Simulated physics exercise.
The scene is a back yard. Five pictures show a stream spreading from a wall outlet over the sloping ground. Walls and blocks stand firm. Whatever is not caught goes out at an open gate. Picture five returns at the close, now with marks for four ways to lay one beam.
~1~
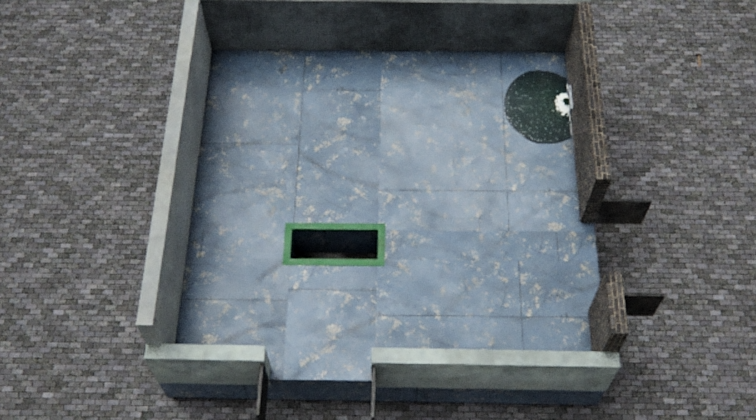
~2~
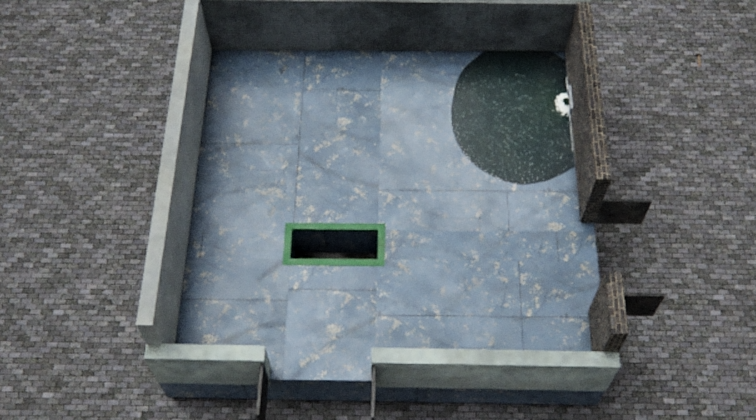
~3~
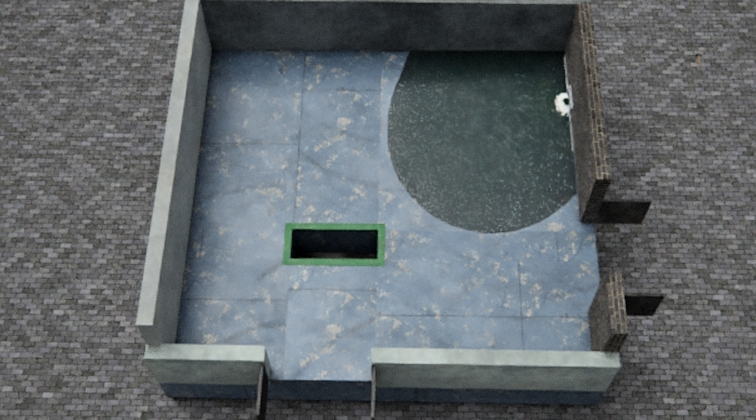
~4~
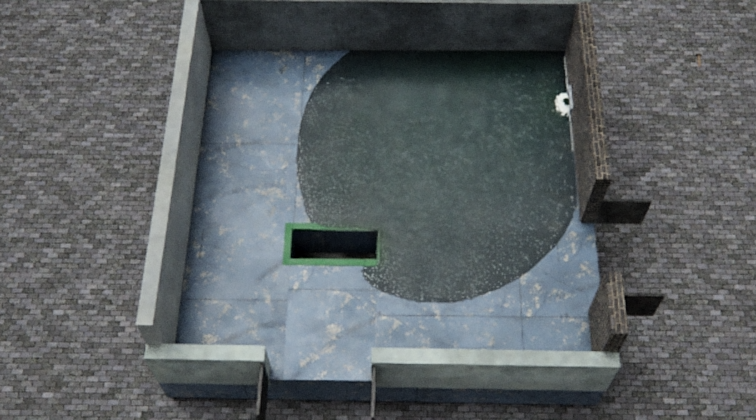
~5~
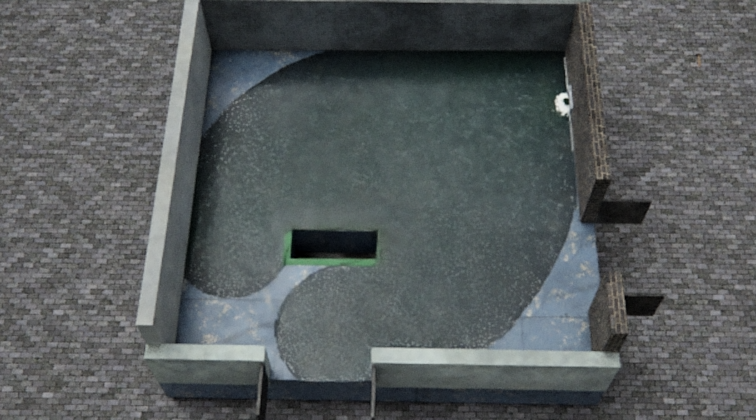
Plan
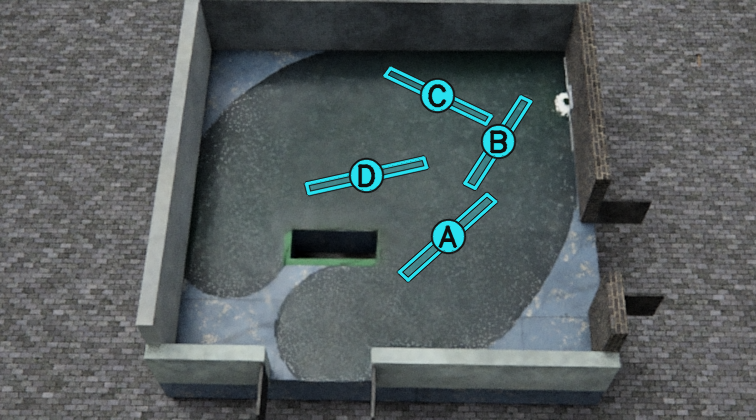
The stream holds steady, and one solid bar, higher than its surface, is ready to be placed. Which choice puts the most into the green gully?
Use place A.
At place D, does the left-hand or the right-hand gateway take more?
The left gate.
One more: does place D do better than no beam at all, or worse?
Worse.
On the marked copy, A from (403, 276) to (491, 198); B from (470, 185) to (525, 99); C from (387, 72) to (488, 120); D from (307, 188) to (425, 162).
Choosing A, about 43 % of the stream runs into the green gully, about 56 % out by the gates.
Choosing B, about 34 % of the stream runs into the green gully, about 64 % out by the gates.
Choosing C, about 34 % of the stream runs into the green gully, about 64 % out by the gates.
Choosing D, about 32 % of the stream runs into the green gully, about 68 % out by the gates.
